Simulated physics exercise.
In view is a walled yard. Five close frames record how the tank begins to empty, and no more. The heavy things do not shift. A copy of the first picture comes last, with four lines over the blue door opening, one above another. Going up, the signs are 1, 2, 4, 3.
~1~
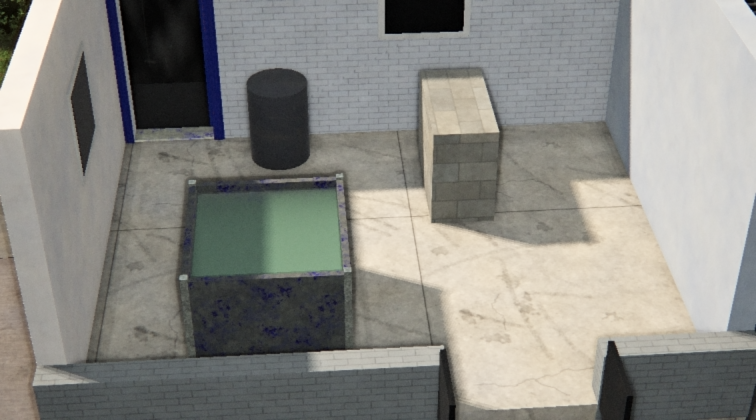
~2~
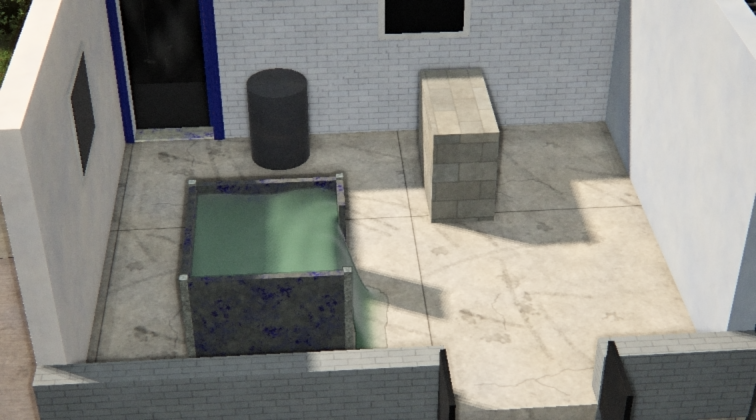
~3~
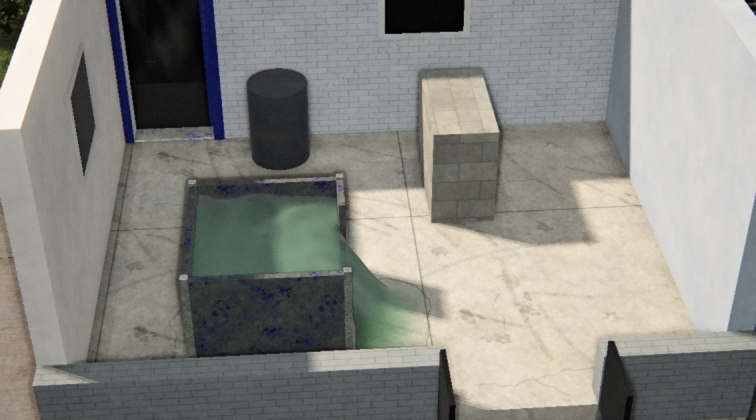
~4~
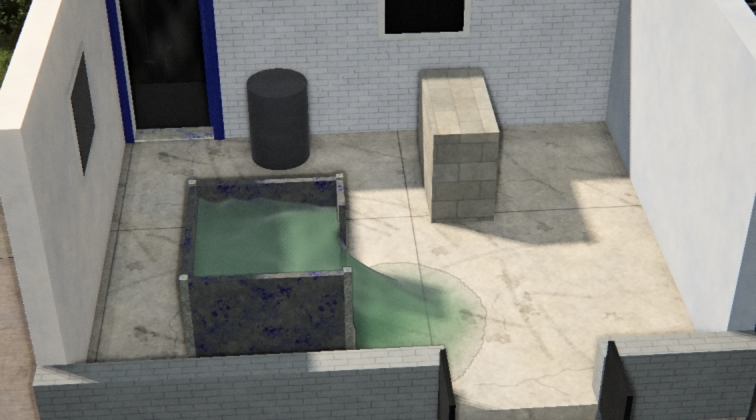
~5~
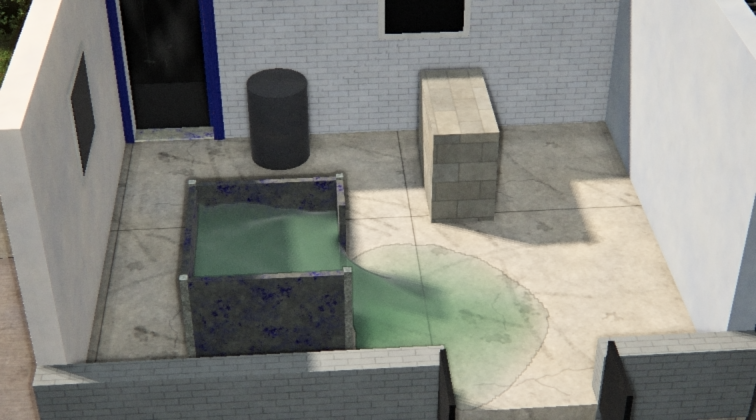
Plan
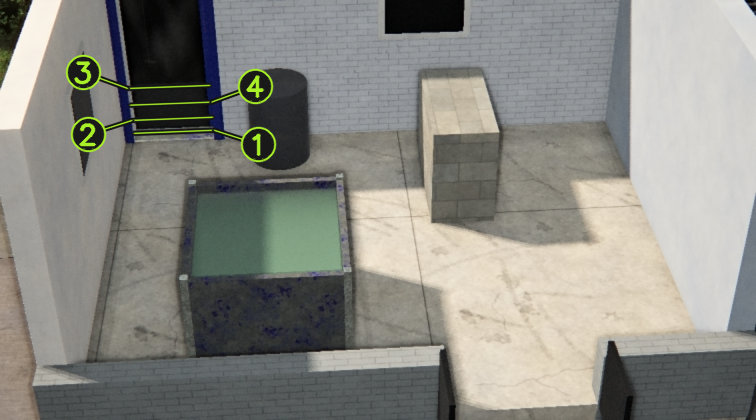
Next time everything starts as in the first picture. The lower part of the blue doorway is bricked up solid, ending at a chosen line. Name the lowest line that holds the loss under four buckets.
I would pick height 1.
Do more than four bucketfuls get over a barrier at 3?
No, not at all.
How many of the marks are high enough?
All of them.
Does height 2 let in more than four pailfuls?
No, that is safe.
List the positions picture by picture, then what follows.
Water in the tank at rest, its middle at (267, 234); foot of the blue doorway at (175, 140); open gate at (521, 337), in the first picture.
In the second picture, 2 % of the ground under water, visible out to (361, 290).
In the third picture, 4 % of the ground under water, visible out to (410, 291).
In the fourth picture, 8 % of the ground under water, visible out to (477, 308).
In the fifth picture, 15 % of the ground under water, visible out to (535, 305).
In lime, 1 at (174, 131); 2 at (172, 118); 3 at (168, 86); 4 at (170, 103); from the bottom up 1, 2, 4, 3.
With 1, nothing gets over.
With 2, nothing gets over.
With 3, nothing gets over.
With 4, nothing gets over.
